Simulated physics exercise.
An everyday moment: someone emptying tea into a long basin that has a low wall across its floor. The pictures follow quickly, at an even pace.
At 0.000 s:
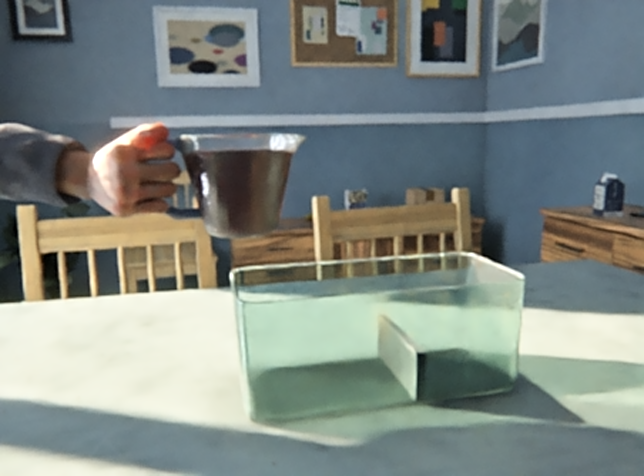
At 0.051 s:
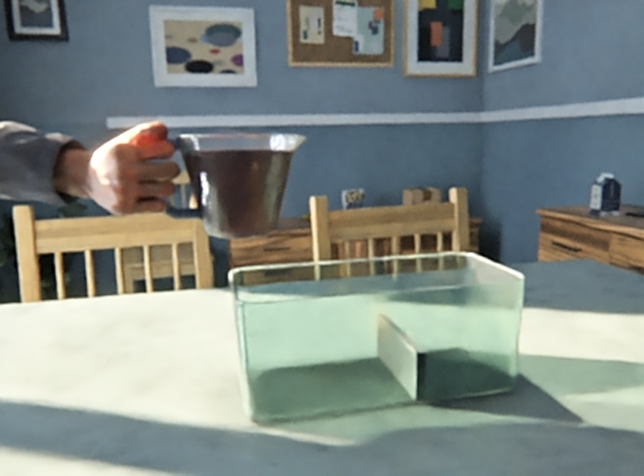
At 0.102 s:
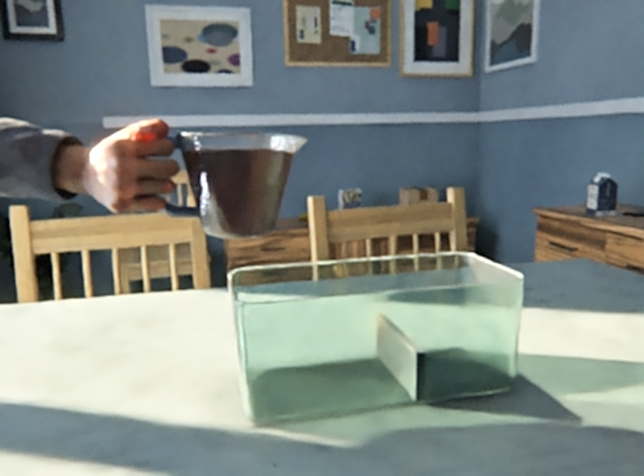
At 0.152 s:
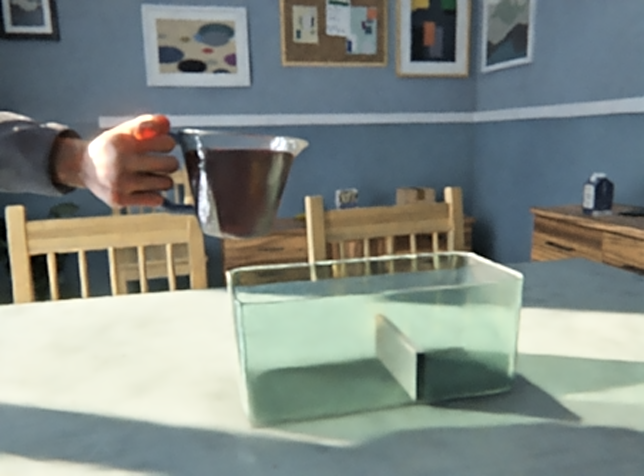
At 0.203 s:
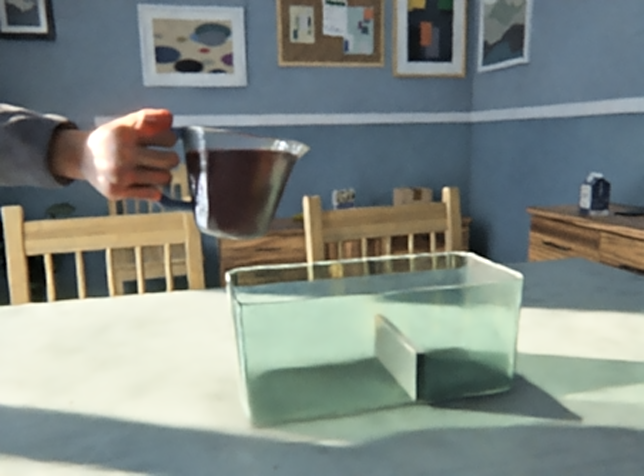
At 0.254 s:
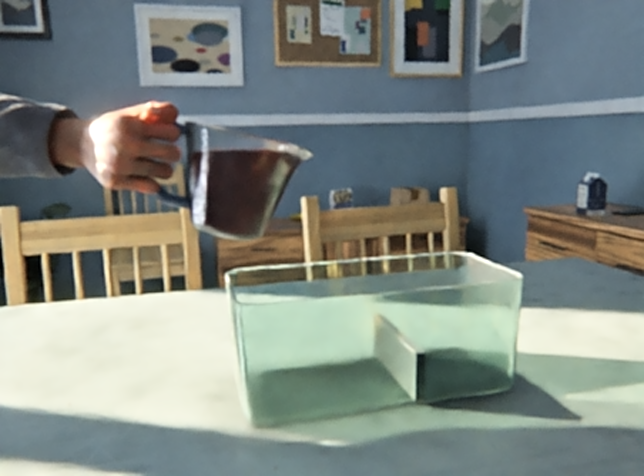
A hand holding a clear jug of dark tea slowly tilting it rightward above a long glass basin with a low inner wall.
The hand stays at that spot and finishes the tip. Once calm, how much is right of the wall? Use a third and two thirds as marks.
The share right of the wall is not even a third.
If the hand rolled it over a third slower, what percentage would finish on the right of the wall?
Some 0 per cent.
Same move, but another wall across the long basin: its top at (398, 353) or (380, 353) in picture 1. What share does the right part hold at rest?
About 10 and 25 per cent.
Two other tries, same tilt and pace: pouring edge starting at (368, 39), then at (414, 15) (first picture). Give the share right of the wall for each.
The first gives 85 %, the second 75 %.
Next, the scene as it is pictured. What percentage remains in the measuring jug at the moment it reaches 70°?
Near 60 %.
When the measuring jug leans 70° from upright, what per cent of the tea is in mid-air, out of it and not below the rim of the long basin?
Some 20 per cent.
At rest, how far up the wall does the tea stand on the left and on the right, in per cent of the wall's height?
Near 40 on the left, 0 on the right.
A moment on, the measuring jug is tipped part way and 60 per cent is still to pour, 18 is left of the wall and 0 right of it.
Next, the measuring jug is tipped right over and 8 per cent is still to pour, 84 is left of the wall and 1 right of it.
Then the measuring jug is tipped right over and 0 per cent is still to pour, 97 is left of the wall and 2 right of it.
Later the measuring jug is tipped right over and 0 per cent is still to pour, 97 is left of the wall and 2 right of it.
In the end 97 per cent lies left of the wall, 2 right of it and 1 outside.
